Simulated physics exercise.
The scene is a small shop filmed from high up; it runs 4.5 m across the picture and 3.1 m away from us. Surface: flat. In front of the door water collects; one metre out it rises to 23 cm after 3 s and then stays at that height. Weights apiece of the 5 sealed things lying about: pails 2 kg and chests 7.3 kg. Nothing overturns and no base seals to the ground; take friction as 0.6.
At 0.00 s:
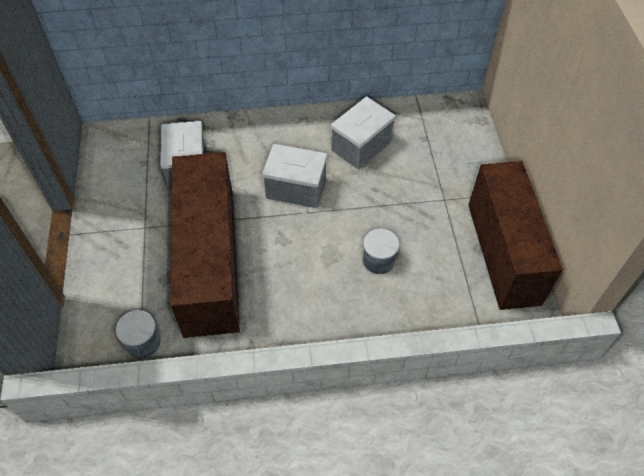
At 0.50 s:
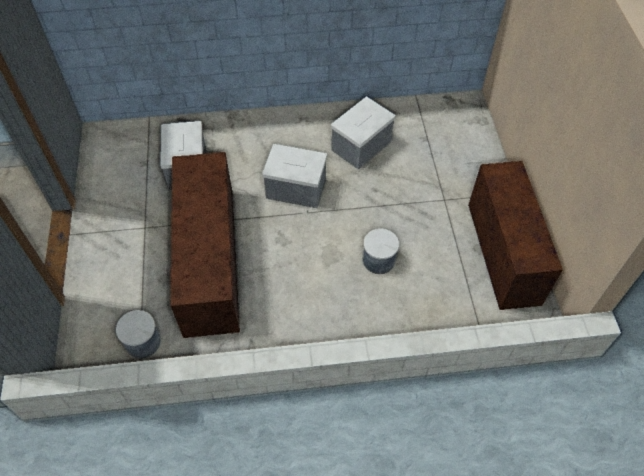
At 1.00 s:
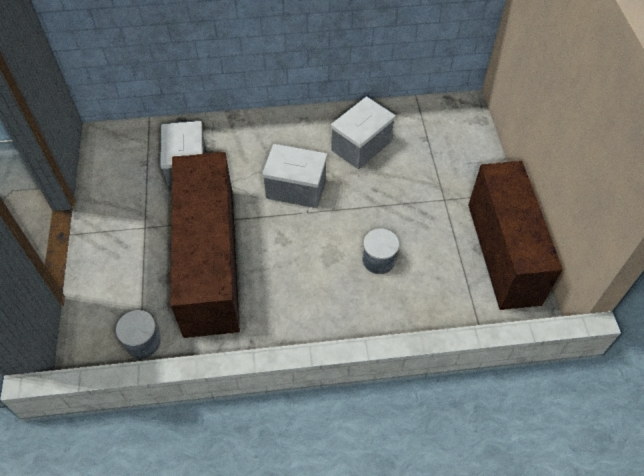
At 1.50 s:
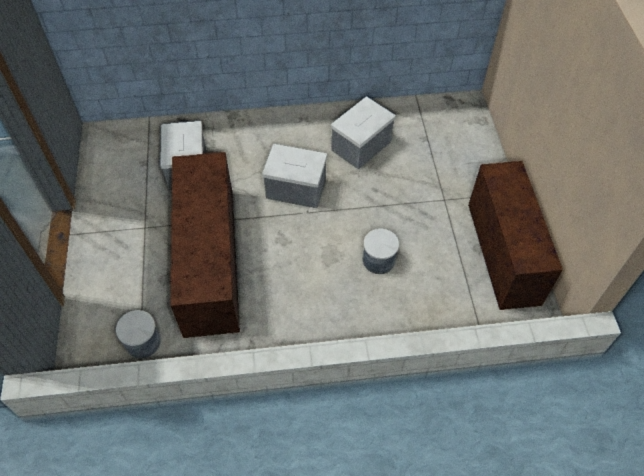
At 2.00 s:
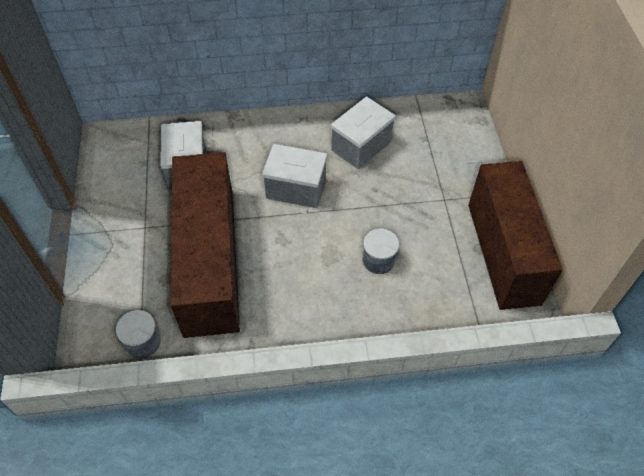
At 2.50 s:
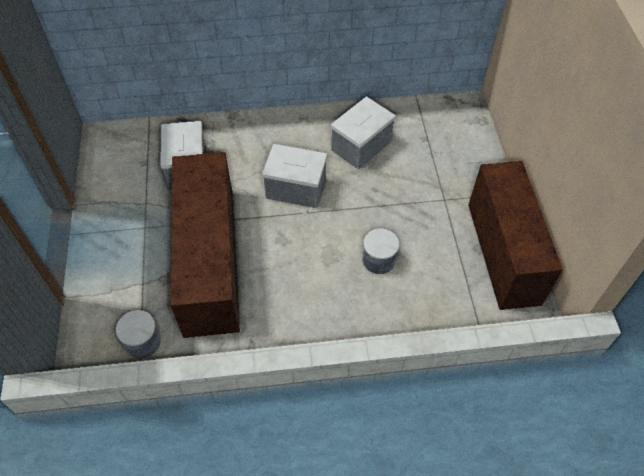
Two long, dark reddish-brown blocks stand left and right on the pale slab floor of a small shop, seen from high up, with a blue brick back wall and a tan right wall. Between and around them sit three pale grey boxes and two round grey pails. Blue water spreads over the ground outside, then slides through the left doorway onto the floor, while the objects and camera stay still.
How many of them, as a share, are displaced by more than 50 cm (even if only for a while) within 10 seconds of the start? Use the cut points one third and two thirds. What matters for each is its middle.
It falls from one third to two thirds.
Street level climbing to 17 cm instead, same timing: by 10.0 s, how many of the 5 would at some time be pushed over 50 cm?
The count would be 3.
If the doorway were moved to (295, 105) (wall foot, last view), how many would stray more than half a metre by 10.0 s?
Then the count would be 5.
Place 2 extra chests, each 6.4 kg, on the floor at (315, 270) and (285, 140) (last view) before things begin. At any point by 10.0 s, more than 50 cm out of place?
Note: Item 1 below threshold; item 2 above threshold.
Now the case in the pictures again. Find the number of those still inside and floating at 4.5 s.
By my count, 1.
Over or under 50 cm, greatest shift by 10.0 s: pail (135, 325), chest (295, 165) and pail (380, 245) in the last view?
Beyond, within, within.
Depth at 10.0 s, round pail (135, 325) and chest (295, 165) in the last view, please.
15 and 3 cm.
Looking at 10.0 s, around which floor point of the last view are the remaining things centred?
Mean position: Approximately (325, 231).
After 3.5 s 0 of 5 are over 50 cm from their spots; 0 afloat.
After 4.5 s 2 of 5 are over 50 cm from their spots; 1 afloat.
After 7.0 s 1 of 5 are over 50 cm from their spots; 2 afloat.
After 10.0 s 2 of 5 are over 50 cm from their spots, and 3 have been at some point; 5 afloat.
